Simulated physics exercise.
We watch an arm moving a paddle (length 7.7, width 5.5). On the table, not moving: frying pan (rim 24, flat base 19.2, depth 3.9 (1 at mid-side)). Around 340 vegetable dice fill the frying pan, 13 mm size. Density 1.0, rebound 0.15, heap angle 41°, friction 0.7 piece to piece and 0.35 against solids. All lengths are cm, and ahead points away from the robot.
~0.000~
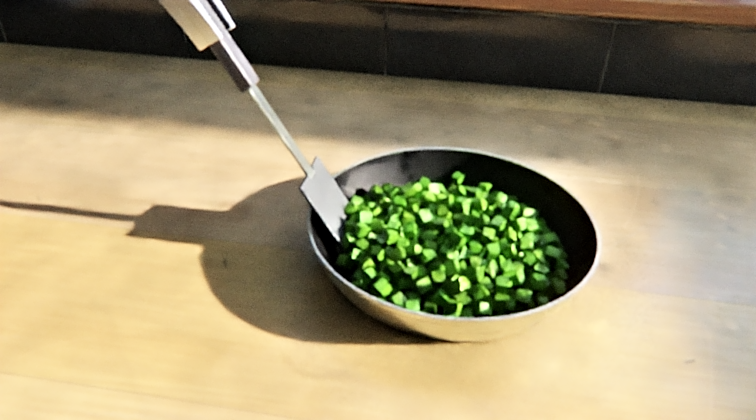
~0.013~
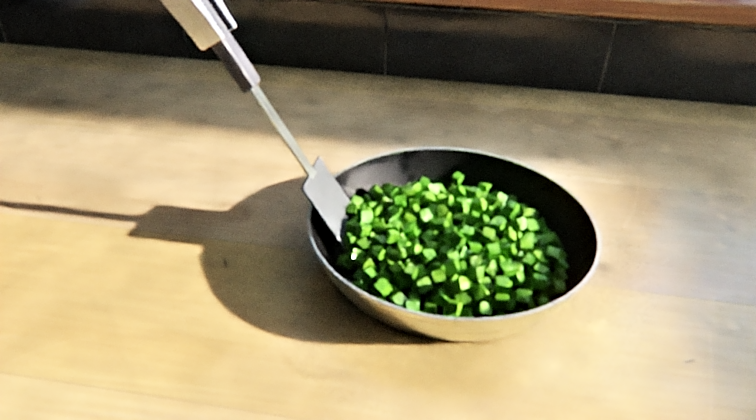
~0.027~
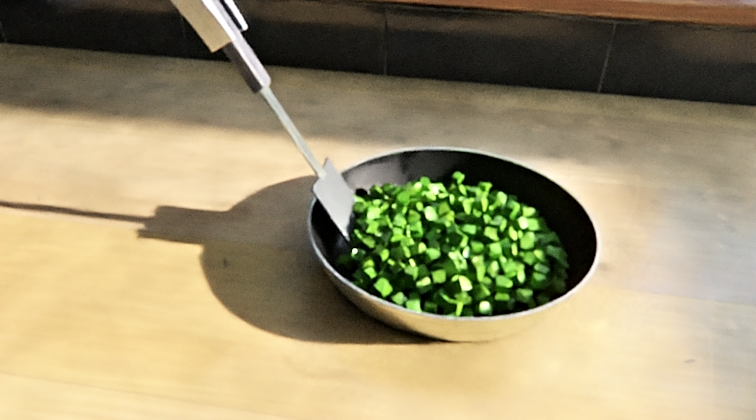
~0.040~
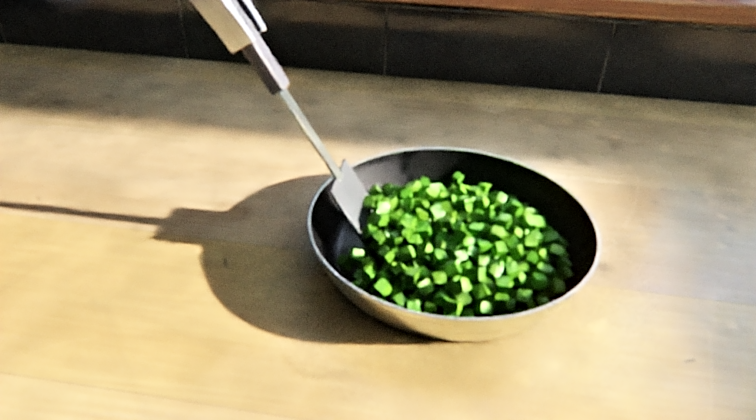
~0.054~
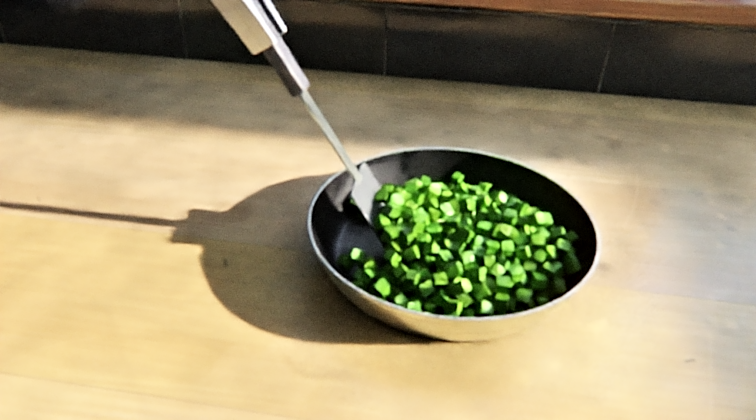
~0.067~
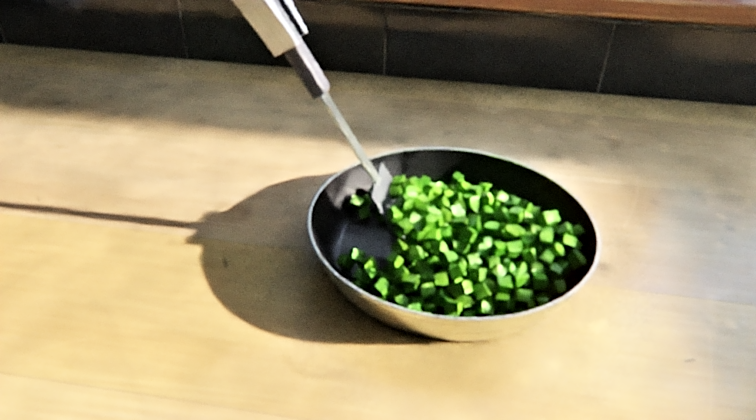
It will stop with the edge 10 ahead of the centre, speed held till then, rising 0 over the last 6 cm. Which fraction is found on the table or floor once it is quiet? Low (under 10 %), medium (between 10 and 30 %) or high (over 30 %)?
Answer: High; over 30 % of the vegetable dice finish on the table or floor.
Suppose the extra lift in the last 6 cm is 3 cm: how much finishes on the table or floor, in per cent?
Some 30 per cent.
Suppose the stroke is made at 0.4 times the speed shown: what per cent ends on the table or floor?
Some 20 per cent.
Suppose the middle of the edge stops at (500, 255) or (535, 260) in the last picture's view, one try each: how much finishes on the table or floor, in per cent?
About 10 and 20 per cent.
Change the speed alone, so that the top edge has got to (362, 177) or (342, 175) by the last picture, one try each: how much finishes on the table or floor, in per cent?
Some 30 and 20 per cent.
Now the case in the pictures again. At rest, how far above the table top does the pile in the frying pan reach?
About 4.5 cm.
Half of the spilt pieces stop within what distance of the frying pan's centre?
About 26 cm.
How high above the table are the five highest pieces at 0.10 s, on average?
Some 8 cm.
By 0.10 s, sloping 59°, highest piece 8 above the table; 339 in the frying pan.
By 0.13 s, sloping 59°, highest piece 9 above the table; 336 in the frying pan, 3 on the blade or in flight.
By 0.35 s, sloping 59°, highest piece 17 above the table; 208 in the frying pan, 35 on the table or floor, 96 on the blade or in flight.
By 1.40 s, sloping 59°, highest piece 5 above the table; 207 in the frying pan, 132 on the table or floor.
Final count, 207 in the frying pan, 132 on the table or floor. That is 39 % on the table or floor.
